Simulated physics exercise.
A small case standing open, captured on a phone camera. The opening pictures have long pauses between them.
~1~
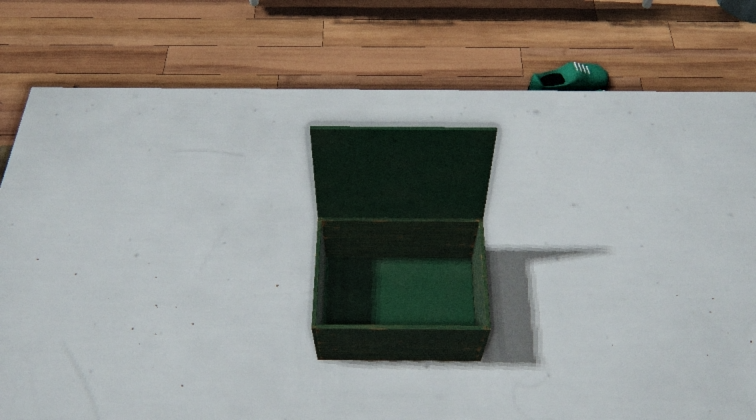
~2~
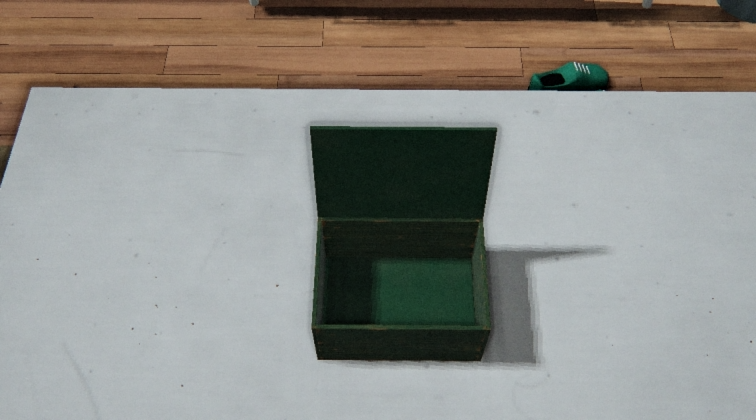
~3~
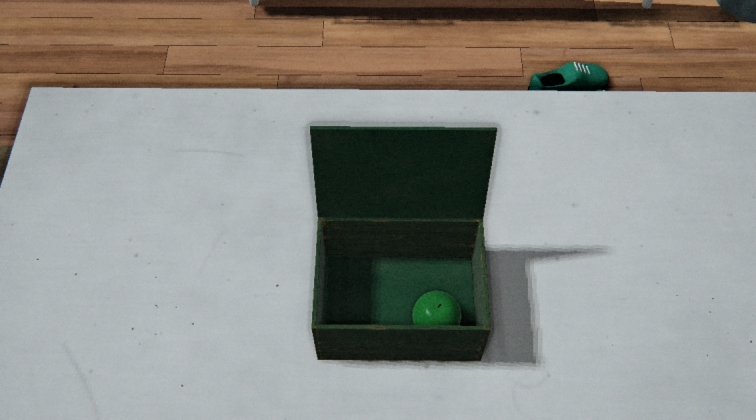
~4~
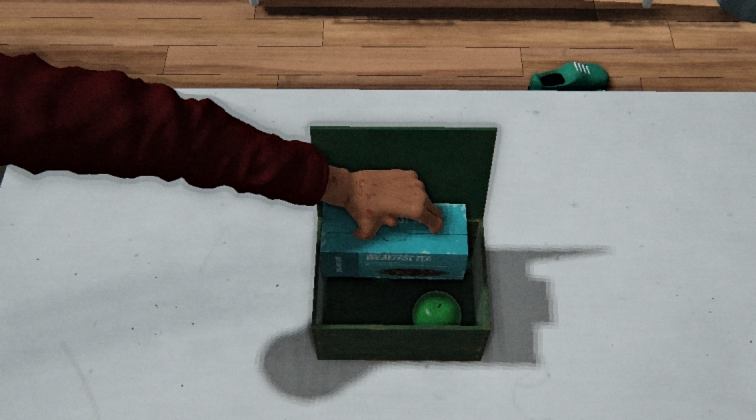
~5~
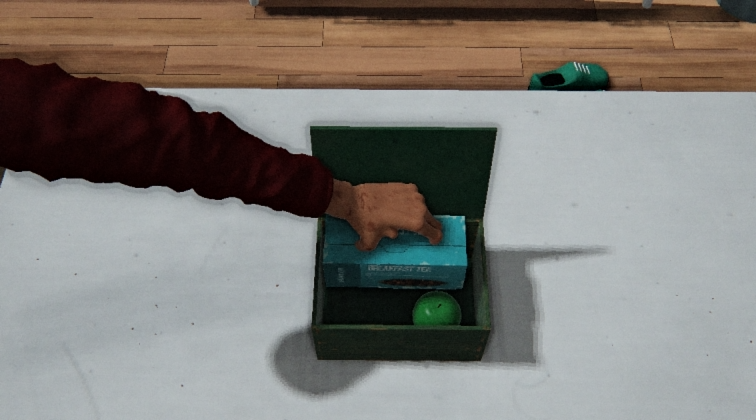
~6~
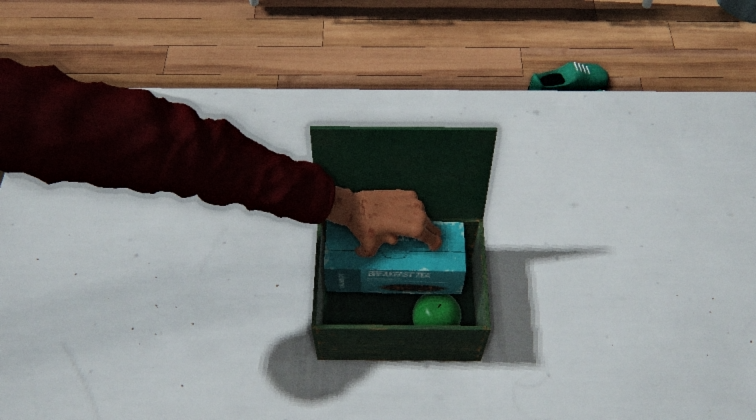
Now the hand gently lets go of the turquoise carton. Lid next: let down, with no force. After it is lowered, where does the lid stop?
It stops flat on the box.
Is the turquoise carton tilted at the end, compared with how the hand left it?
It ends up leaning.
Then, 1.20 s later than the last frame, lid starting down; turquoise carton on its side near (409, 272); green apple moved a little.
Then, 1.80 s later than the last frame, lid 34° above the rim; turquoise carton on its side near (409, 272); green apple moved a little.
When it is over, lid shut; lying over in the box, turquoise carton; green apple as before. End places, in pixels of the last picture, turquoise carton near (409, 272).
